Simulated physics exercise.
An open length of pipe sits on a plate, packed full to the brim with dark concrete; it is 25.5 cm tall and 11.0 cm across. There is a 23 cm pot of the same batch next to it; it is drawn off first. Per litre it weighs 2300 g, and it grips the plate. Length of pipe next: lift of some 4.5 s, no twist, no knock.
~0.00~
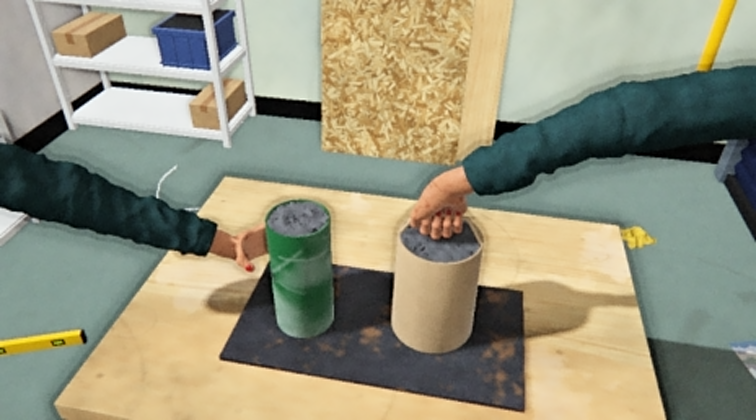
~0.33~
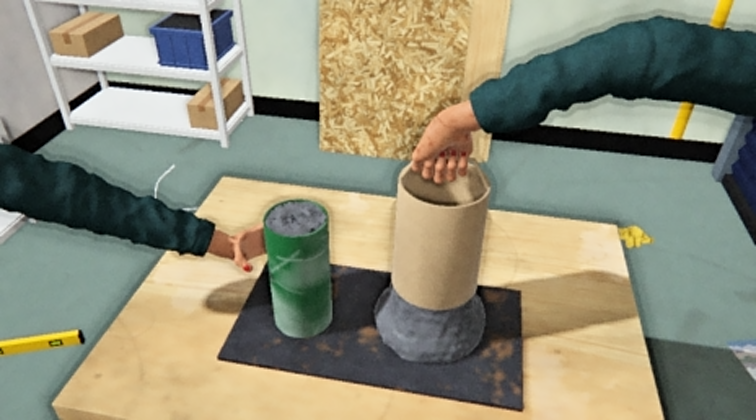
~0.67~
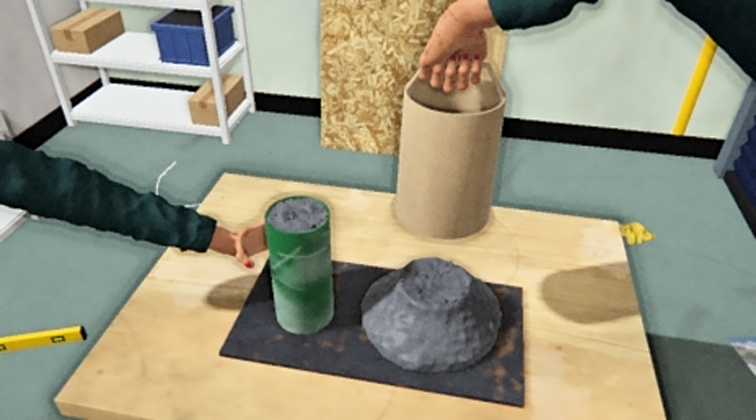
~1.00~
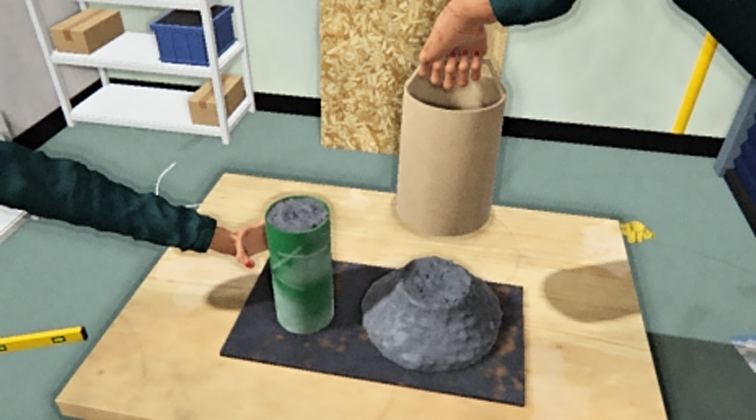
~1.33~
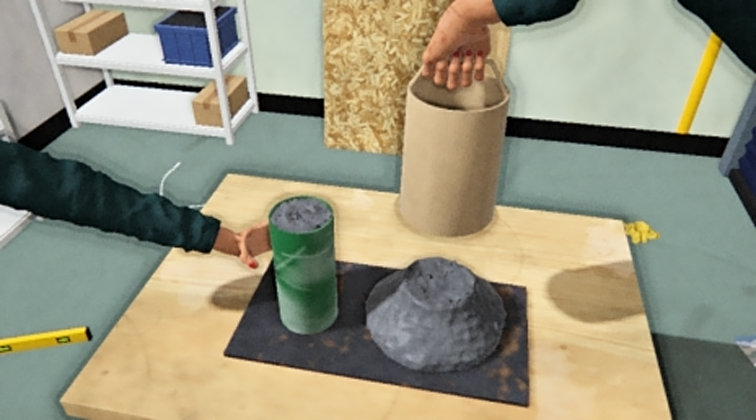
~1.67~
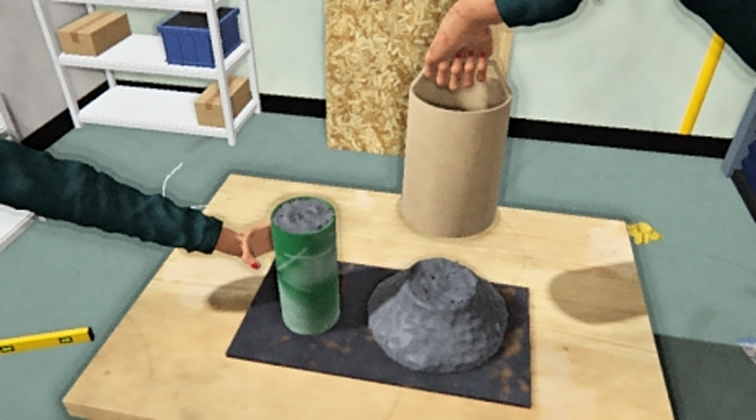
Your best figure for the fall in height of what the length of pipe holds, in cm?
My best guess is roughly 12 centimetres.
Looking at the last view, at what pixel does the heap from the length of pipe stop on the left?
Location: About (257, 319).
After 2.8 s, the length of pipe is up 6.0 cm; the dark concrete has come down 4.9 cm to 21 cm and is 18 cm wide.
After 3.9 s, the length of pipe is up 16 cm; the dark concrete has come down 12 cm to 13 cm and is 22 cm wide.
After 5.0 s, the length of pipe is up 26 cm; the dark concrete has come down 12 cm to 13 cm and is 22 cm wide.
After 6.4 s, the length of pipe is clear; the dark concrete has come down 12 cm to 13 cm and is 22 cm wide.
After 6.8 s, at rest, the length of pipe is clear; the dark concrete has come down 12 cm to 13 cm and is 22 cm wide.
